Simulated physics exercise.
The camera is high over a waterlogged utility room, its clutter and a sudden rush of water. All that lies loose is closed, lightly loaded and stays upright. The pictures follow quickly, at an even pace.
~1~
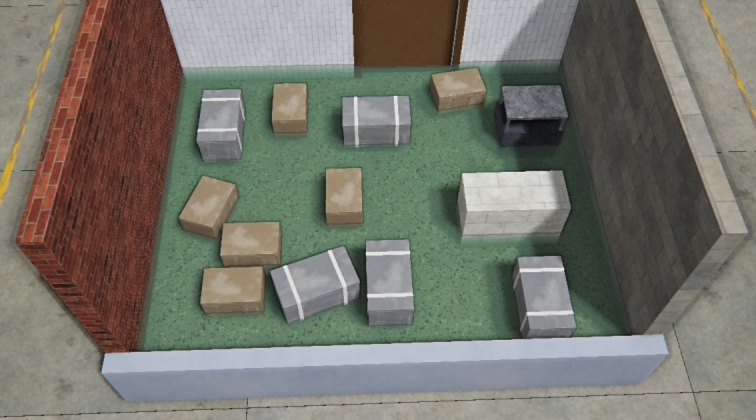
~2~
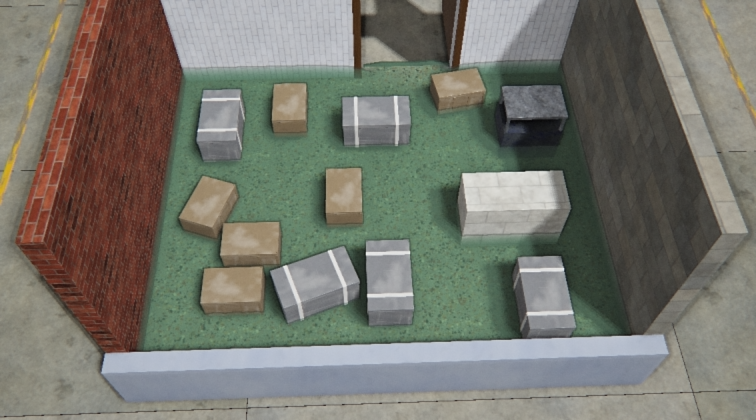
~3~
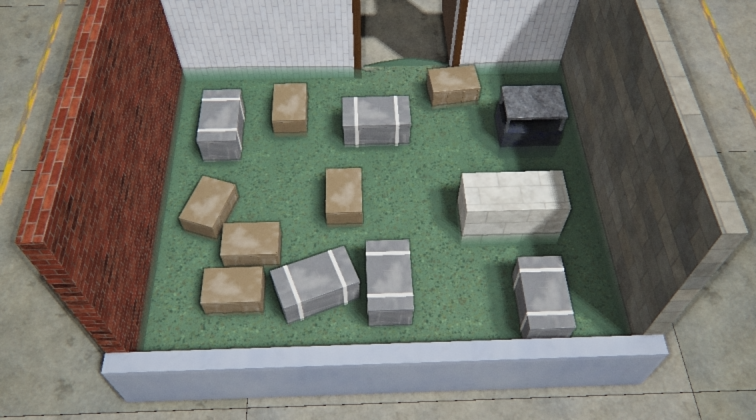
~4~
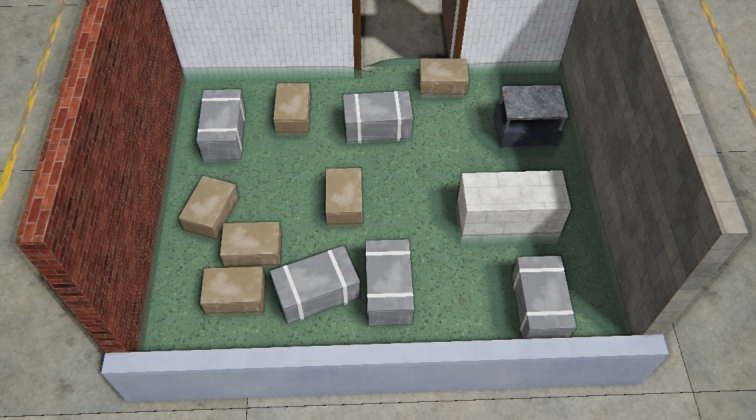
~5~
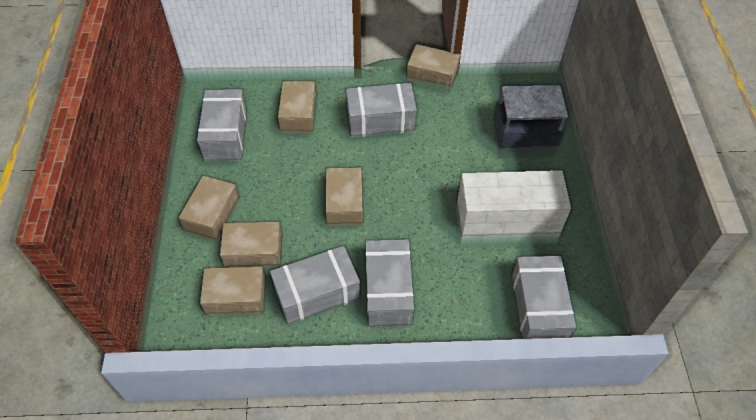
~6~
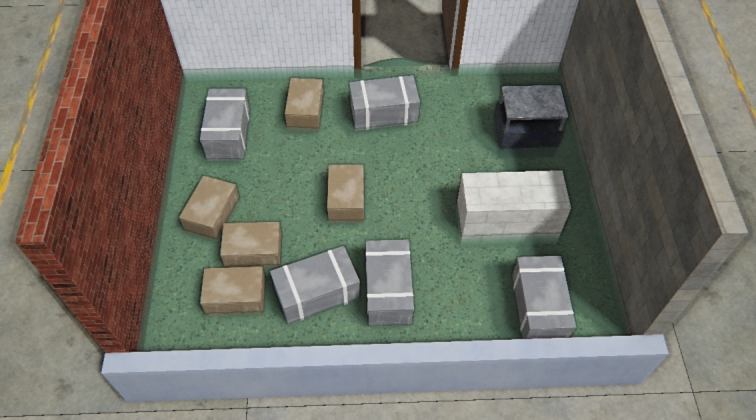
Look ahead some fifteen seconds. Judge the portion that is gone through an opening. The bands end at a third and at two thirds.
That comes to between one and two thirds.
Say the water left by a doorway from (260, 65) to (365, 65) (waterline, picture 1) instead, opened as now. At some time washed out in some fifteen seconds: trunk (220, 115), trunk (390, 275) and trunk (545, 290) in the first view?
In that order: Through, stays, inside.
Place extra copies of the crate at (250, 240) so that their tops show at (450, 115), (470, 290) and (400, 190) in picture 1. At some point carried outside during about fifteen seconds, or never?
In turn: Yes, left behind, yes.
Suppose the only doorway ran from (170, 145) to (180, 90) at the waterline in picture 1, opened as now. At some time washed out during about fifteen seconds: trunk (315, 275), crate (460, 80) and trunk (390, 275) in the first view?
One after the other: Stays, no, left behind.
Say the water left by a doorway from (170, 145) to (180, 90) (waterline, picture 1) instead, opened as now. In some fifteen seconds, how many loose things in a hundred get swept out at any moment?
About 50 per cent.
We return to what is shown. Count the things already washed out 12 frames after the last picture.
I count 3.
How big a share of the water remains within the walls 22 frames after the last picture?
Near 66 in a hundred.
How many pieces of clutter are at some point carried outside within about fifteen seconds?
That makes 4.
A moment on, 1 of 11 are out; 10 afloat.
Next, 3 of 11 are out; 8 afloat.
Later, 4 of 11 are out; 7 afloat.
In the end, 4 of 11 are out; 7 afloat.
